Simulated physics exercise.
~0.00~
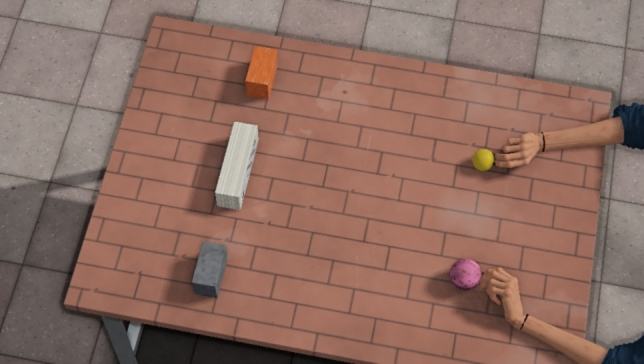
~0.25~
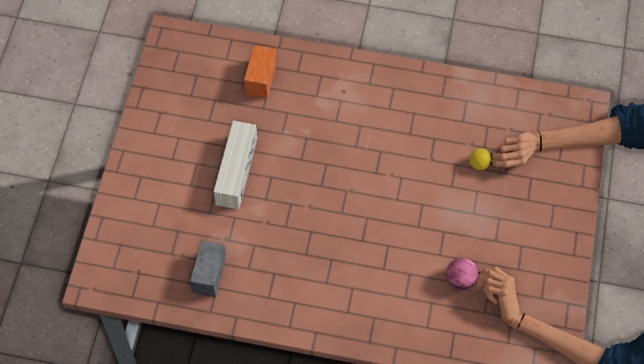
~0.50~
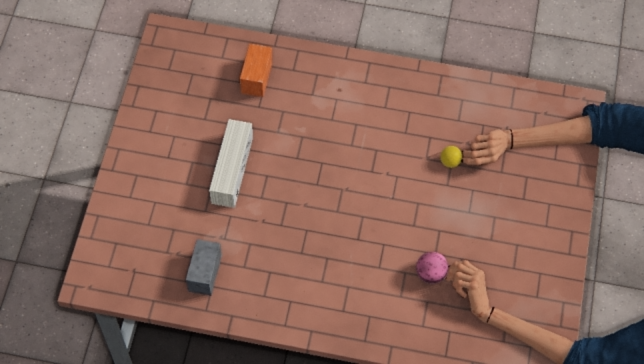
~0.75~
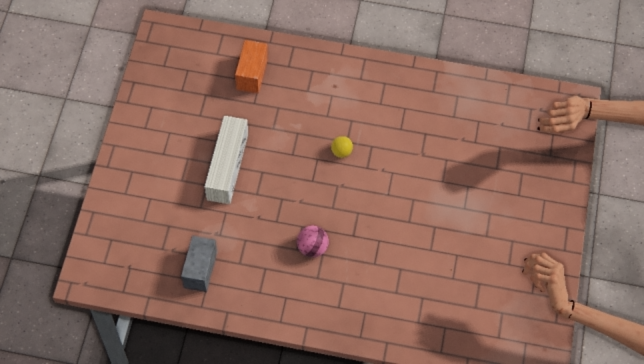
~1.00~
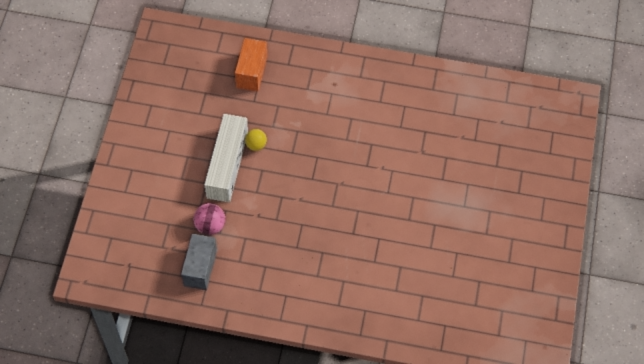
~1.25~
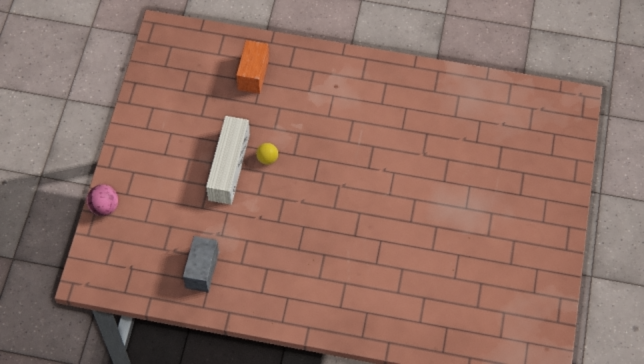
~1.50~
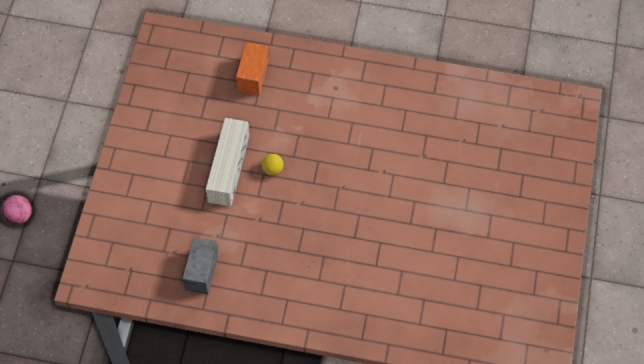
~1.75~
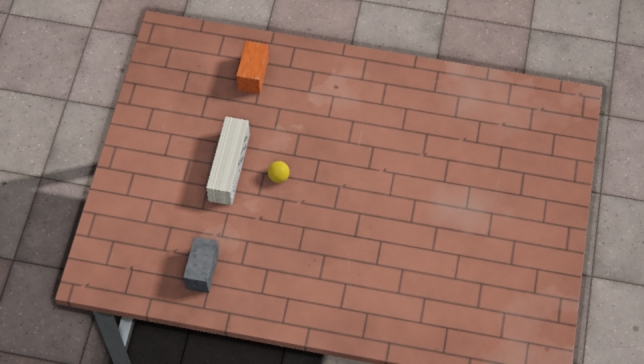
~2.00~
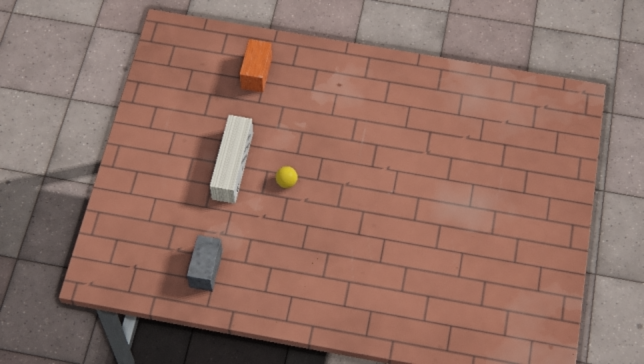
A yellow ball and a pink ball were pushed left by two hands across a brick-patterned tabletop; the yellow one bounced off the white block and rolled slowly back, while the pink one slipped between the white and grey blocks and off the table's left edge.
